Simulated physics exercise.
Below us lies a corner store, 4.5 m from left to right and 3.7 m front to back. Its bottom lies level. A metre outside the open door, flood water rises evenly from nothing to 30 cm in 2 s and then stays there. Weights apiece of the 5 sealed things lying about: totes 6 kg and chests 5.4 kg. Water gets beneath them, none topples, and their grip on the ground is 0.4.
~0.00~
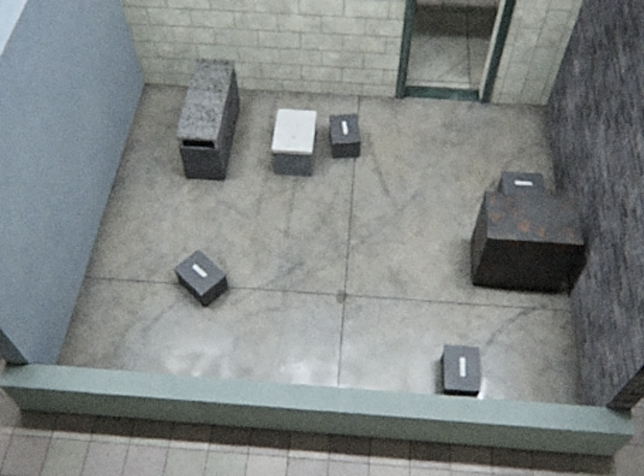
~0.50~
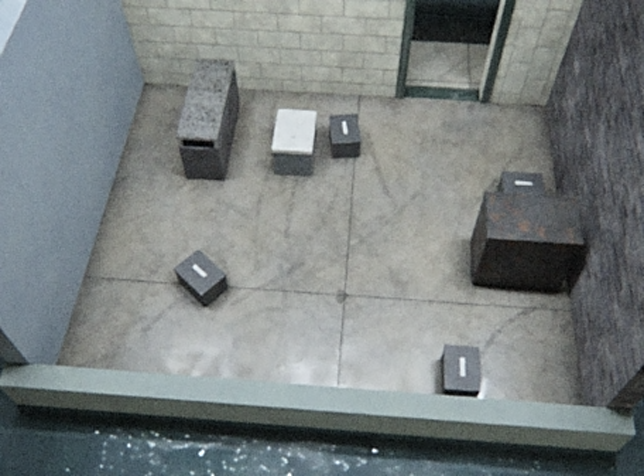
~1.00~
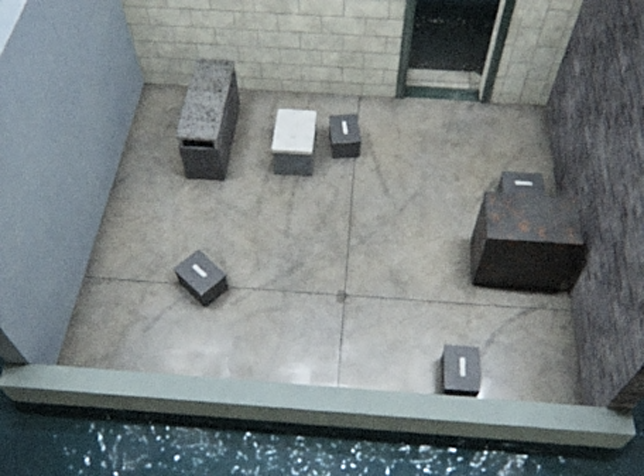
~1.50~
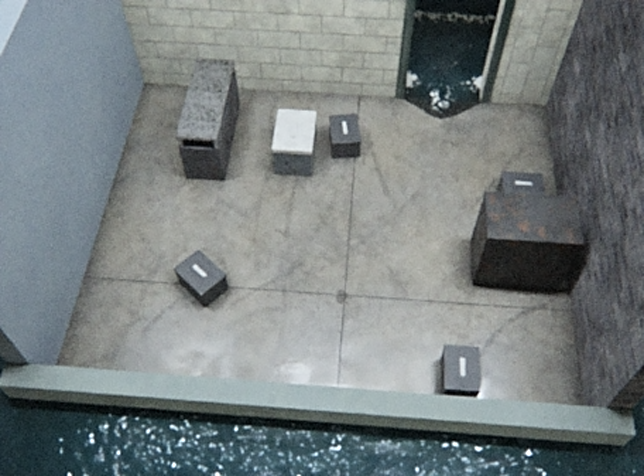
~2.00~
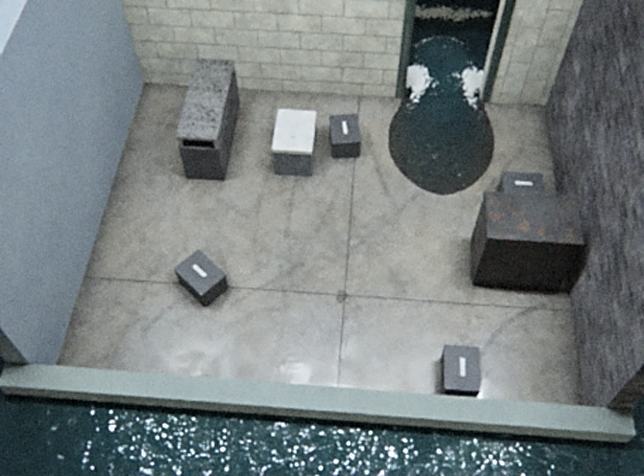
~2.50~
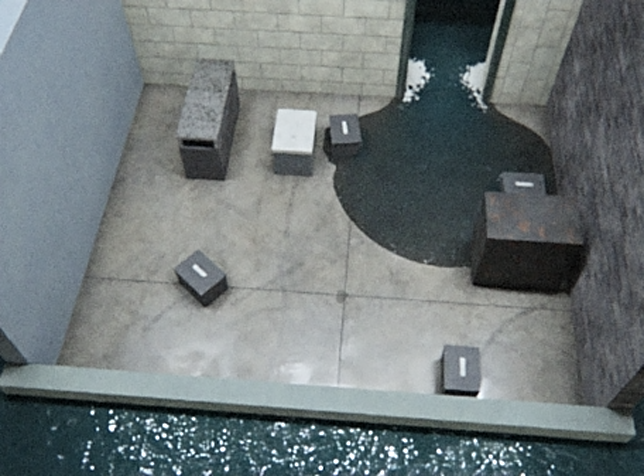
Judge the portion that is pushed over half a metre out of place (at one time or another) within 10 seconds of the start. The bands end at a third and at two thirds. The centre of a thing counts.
That comes to from one to two thirds.
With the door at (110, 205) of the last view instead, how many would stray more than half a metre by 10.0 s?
In that case 4 of them.
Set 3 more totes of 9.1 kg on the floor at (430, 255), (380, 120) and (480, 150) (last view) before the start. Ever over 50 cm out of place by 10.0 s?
In that order: More, short of it, more.
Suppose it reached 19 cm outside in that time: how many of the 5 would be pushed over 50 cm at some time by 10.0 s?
Then 1.
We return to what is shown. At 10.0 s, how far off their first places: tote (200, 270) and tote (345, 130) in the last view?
In that order: 120 cm, 30 cm.
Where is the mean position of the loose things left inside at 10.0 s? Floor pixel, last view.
At about (347, 201).
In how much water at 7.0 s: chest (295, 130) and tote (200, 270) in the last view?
Roughly 1 and 5 cm.
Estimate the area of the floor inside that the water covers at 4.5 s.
About 11.5 m2.
After 3.5 s 0 of 5 are over 50 cm from their spots; 1 afloat.
After 4.5 s 0 of 5 are over 50 cm from their spots; 2 afloat.
After 7.0 s 1 of 5 are over 50 cm from their spots; 2 afloat.
After 10.0 s 2 of 5 are over 50 cm from their spots, and 2 have been at some point; 4 afloat.
